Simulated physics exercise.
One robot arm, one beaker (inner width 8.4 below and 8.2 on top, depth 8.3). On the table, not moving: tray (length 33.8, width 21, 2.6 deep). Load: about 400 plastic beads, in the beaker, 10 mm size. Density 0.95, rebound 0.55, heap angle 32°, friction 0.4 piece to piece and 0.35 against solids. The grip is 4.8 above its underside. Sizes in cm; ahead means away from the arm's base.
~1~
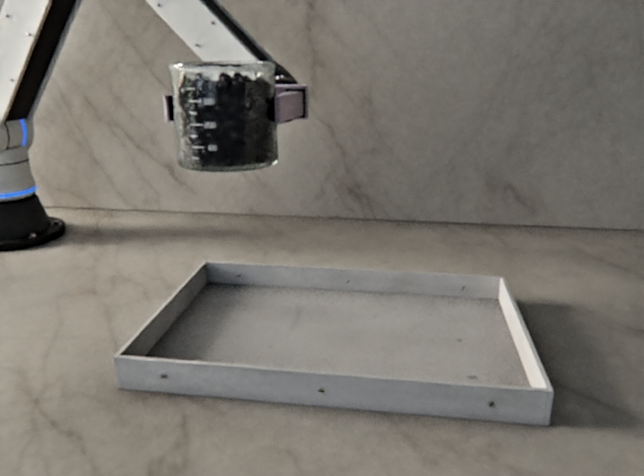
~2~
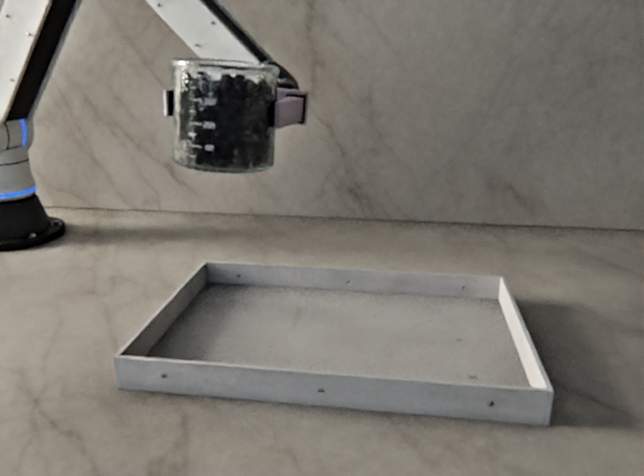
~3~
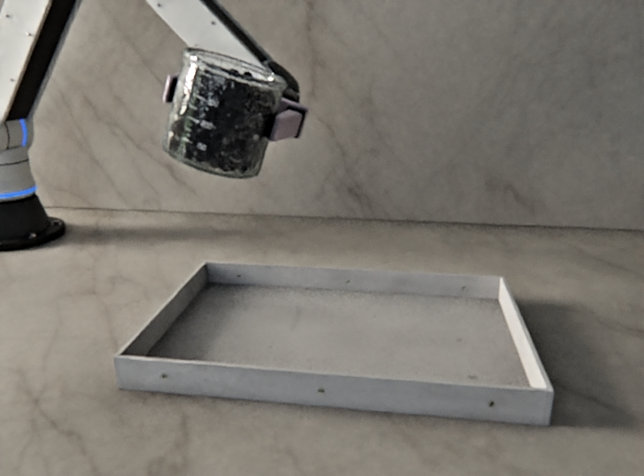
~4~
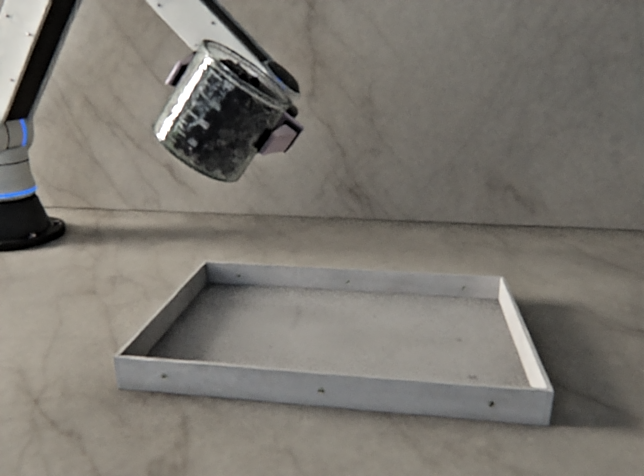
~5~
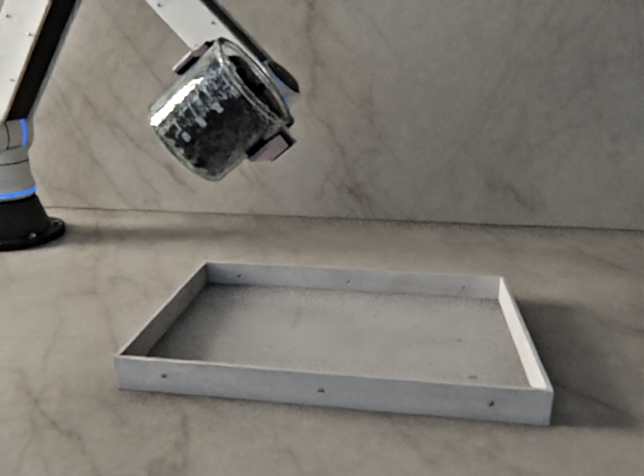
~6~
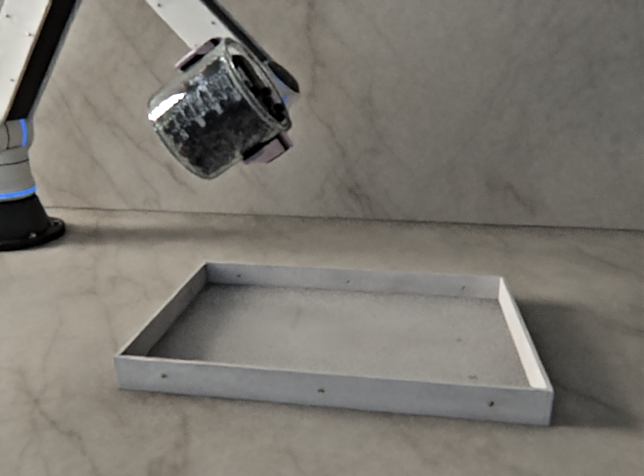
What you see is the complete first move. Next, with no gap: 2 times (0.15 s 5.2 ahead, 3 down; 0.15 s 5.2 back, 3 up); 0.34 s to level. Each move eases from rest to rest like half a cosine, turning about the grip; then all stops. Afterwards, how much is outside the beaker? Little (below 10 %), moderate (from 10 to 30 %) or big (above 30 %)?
Outside the beaker the share is moderate, from 10 to 30 %.
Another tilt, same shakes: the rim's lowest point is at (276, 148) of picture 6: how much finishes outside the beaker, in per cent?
About 65 per cent.
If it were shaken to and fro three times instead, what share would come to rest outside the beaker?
In that case some 20 per cent.
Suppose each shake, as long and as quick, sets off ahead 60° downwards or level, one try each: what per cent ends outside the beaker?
About 5 and 35 per cent.
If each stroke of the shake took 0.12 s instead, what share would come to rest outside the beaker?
Then about 25 per cent.
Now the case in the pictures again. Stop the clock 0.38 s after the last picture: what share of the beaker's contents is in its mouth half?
Roughly 40 per cent.
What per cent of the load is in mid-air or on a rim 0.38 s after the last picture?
About 4 per cent.
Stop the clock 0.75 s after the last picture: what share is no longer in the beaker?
Near 15 per cent so far.
Then, 0.38 s after the last picture, tilted 56° forward, highest piece 23 above the table; 365 in the beaker, 18 in the tray, 18 in flight or on a rim.
Then, 0.75 s after the last picture, tilted 33° forward, highest piece 24 above the table; 335 in the beaker, 62 in the tray, 4 in flight or on a rim.
Then, 1.14 s after the last picture, level, highest piece 25 above the table; 334 in the beaker, 67 in the tray.
Then, 2.19 s after the last picture, level, highest piece 25 above the table; 334 in the beaker, 67 in the tray.
Final count, 334 in the beaker, 67 in the tray. That is 17 % outside the beaker.
